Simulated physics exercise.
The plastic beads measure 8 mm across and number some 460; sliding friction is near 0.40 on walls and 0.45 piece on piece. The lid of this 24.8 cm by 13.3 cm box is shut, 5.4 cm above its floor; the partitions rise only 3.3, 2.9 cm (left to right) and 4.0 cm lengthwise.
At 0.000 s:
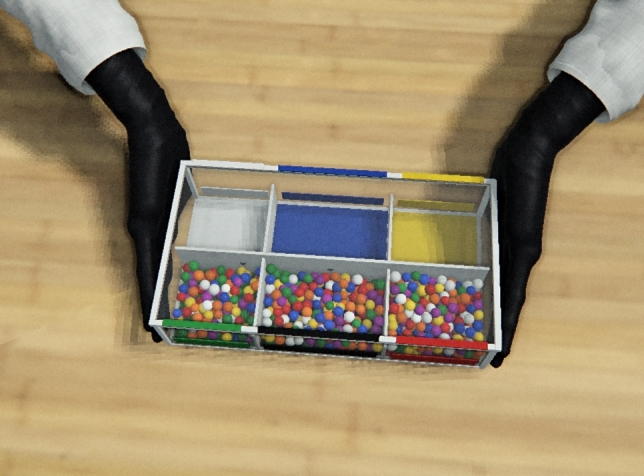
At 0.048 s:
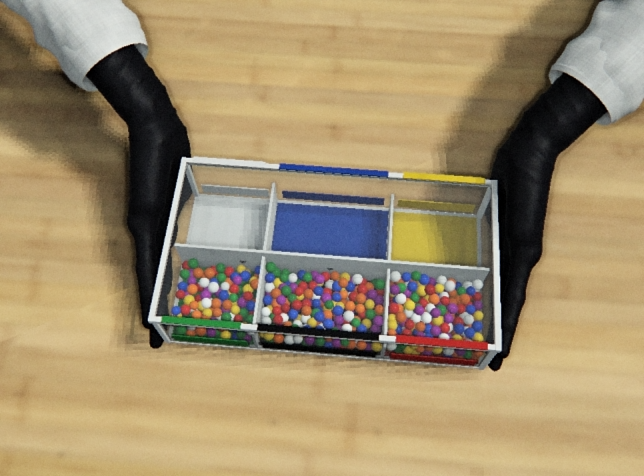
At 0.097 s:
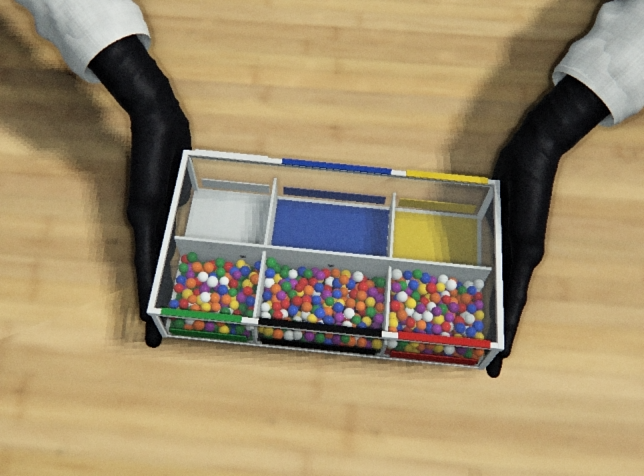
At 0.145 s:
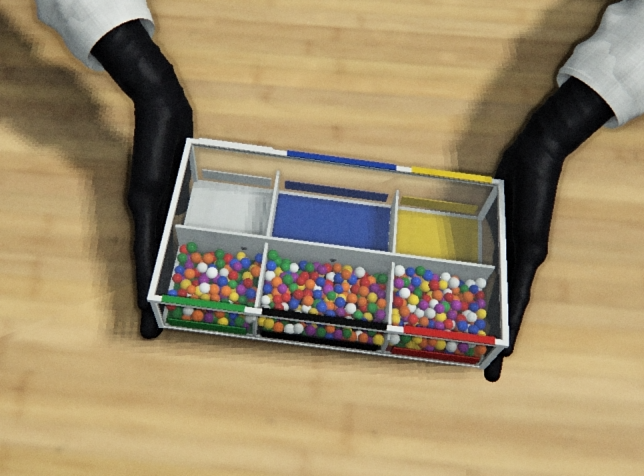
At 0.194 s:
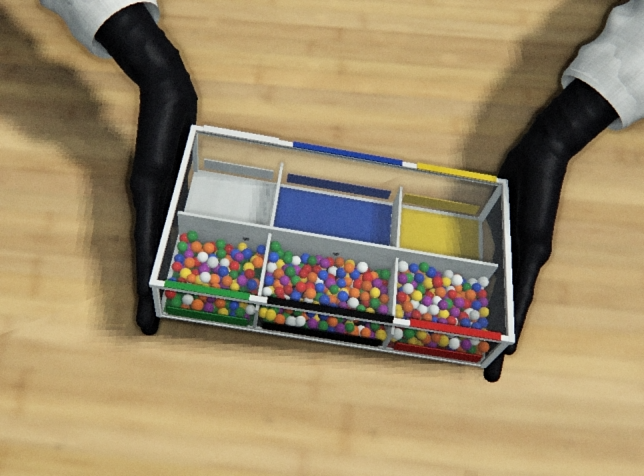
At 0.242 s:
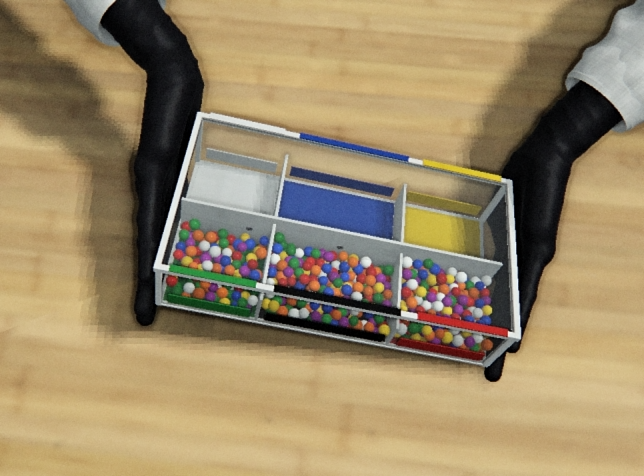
Over a light wooden surface, two black-gloved hands hold a clear divided box with many multicoloured beads in its three front compartments; the box starts nearly level, then its left side gradually rises, tilting it modestly toward the right.
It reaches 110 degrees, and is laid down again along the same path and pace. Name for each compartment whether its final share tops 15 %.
Red: Over, blue: Under, green: Under, yellow: Over, white: Under, black: Under.
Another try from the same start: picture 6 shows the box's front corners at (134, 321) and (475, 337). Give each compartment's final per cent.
Red 5; blue 0; green 55; yellow 0; white 0; black 40.
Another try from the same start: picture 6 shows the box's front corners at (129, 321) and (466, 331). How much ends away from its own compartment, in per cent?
Then about 55 per cent.
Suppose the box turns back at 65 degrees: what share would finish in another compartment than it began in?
Some 15 per cent.
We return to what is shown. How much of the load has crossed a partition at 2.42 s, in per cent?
Roughly 50 per cent.
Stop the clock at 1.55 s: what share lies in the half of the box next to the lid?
Roughly 60 per cent.
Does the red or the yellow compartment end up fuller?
The red one has more.
Then, at 1.55 s, tilt 110 degrees; red 50 %, blue 5 %, green 10 %, yellow 15 %, black 20 %.
Then, at 2.42 s, tilt 50 degrees; red 55 %, yellow 35 %, black 10 %.
After 3.29 s, tilt 0 degrees; red 55 %, yellow 35 %, black 10 %.
By 3.9 s all is still; red 55 %, blue 0 %, green 0 %, yellow 35 %, white 0 %, black 10 %.
